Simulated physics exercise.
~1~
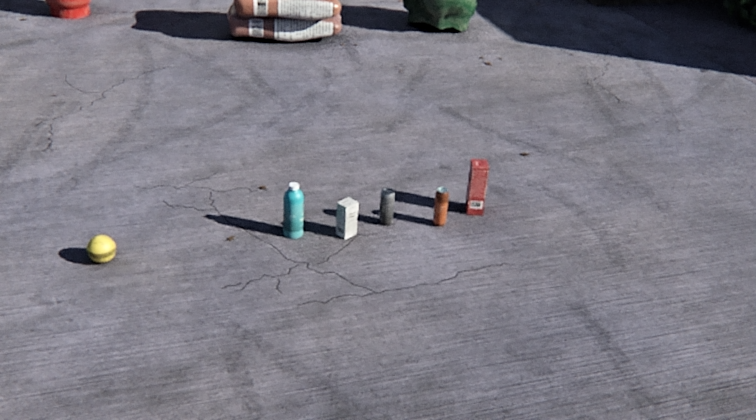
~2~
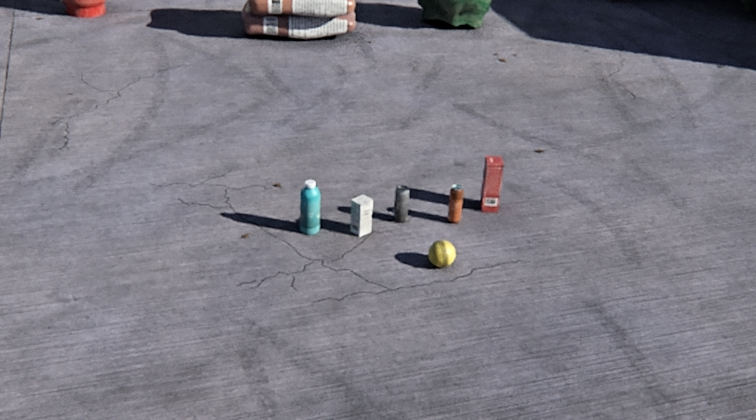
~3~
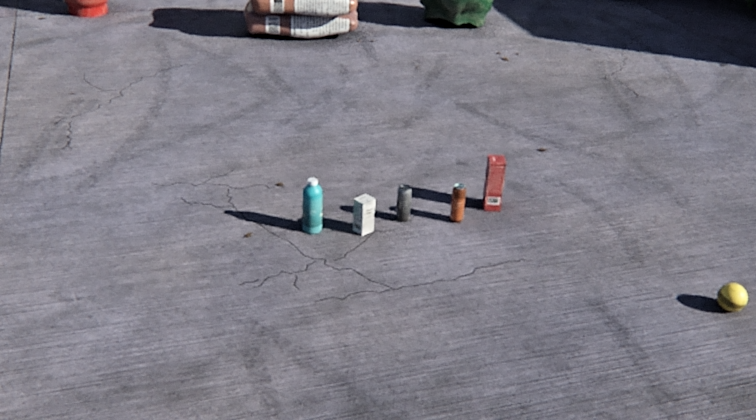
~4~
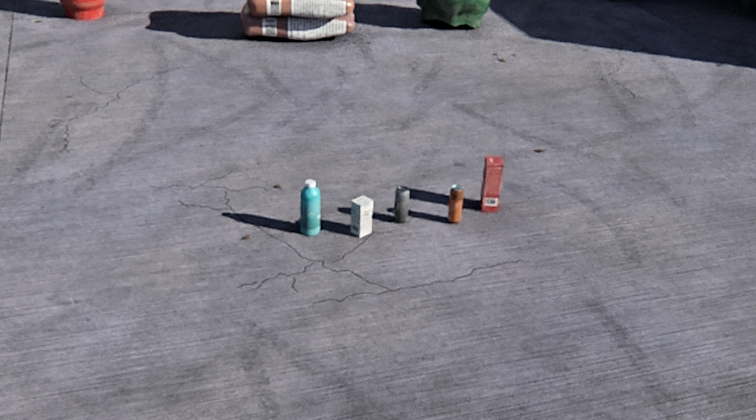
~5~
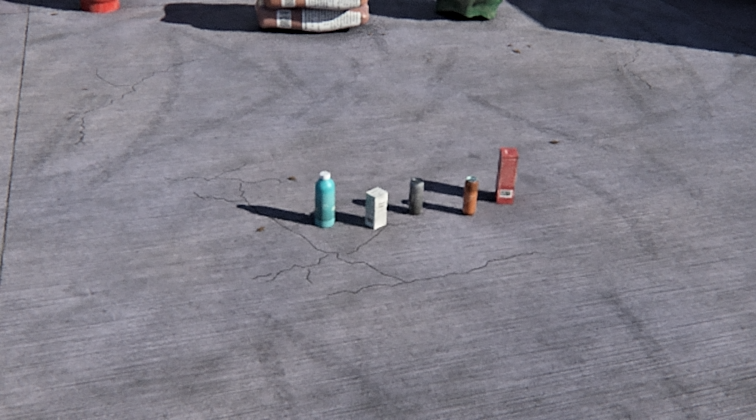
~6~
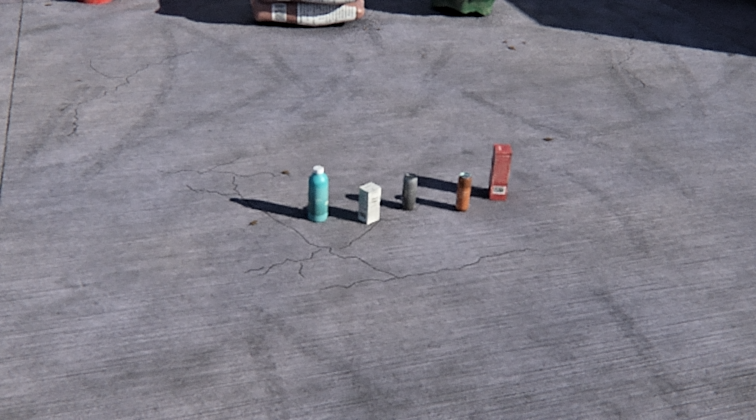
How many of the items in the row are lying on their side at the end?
None of them are lying down, as the bottle, both cans and both cartons are all still upright.
